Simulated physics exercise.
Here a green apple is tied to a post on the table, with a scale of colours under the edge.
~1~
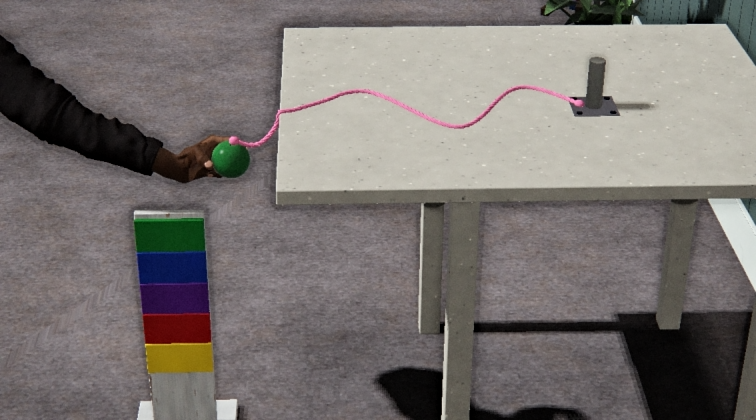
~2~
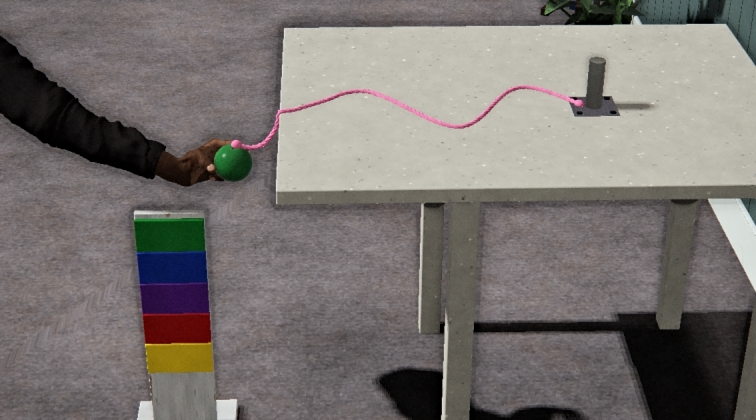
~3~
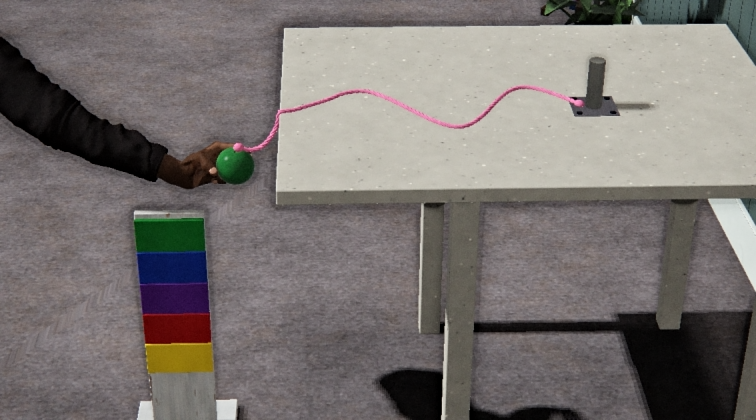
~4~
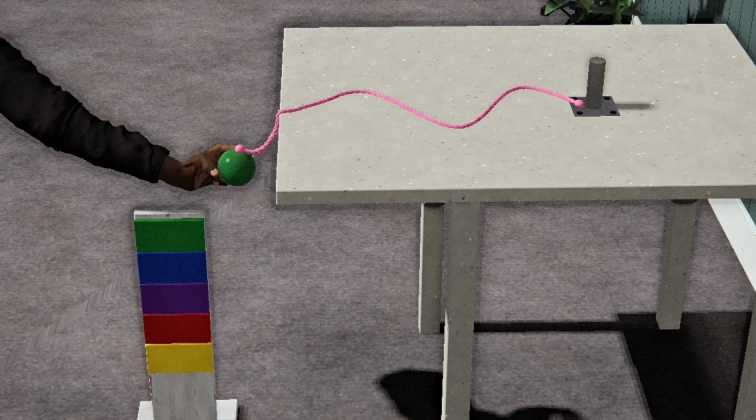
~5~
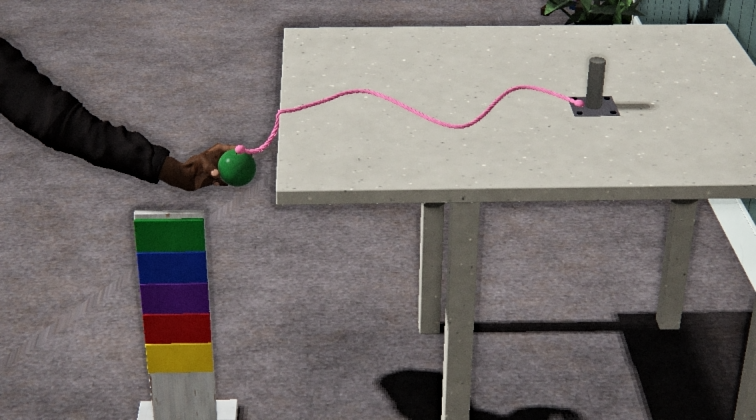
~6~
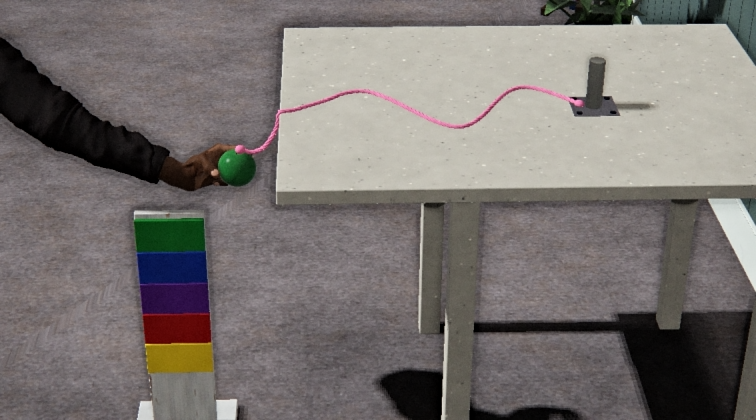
A hand holds a green ball tied to a pink cord, shifting very slightly down and right.
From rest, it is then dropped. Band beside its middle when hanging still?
Purple.
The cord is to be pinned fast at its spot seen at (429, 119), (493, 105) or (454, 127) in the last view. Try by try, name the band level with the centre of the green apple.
Answer: Green, blue and green, in that order.
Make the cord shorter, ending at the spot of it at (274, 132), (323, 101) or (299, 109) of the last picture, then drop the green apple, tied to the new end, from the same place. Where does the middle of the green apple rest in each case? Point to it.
The places are (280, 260), (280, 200) and (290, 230).
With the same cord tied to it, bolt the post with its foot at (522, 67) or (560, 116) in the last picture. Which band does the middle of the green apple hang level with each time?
Taking them in turn: Red; red.
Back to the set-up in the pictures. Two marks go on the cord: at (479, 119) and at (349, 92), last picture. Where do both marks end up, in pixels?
At (419, 110) for the first, at (280, 147) for the second.
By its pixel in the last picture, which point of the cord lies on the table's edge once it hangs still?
It's the piece you see at (378, 95).
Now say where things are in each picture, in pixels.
In the first frame, green apple (231, 159); green (170, 237); blue (172, 269); purple (175, 300); red (177, 330); yellow (180, 359).
In the second frame, green apple (233, 163); cord through (549, 92) (492, 106) (434, 121) (378, 95) (304, 107).
In the third frame, green apple (236, 166).
In the fourth frame, green apple (237, 167); cord through (549, 92) (492, 106) (434, 121) (378, 95) (304, 107).
In the fifth frame, green apple (237, 168).
In the sixth frame, green apple (237, 168); cord through (549, 92) (492, 106) (434, 121) (378, 95) (304, 107).
Soon after, apple near (258, 287); level with purple.
Then, apple near (294, 292); level with purple.
At rest, apple near (283, 292); level with purple. Its middle rests at the purple band.
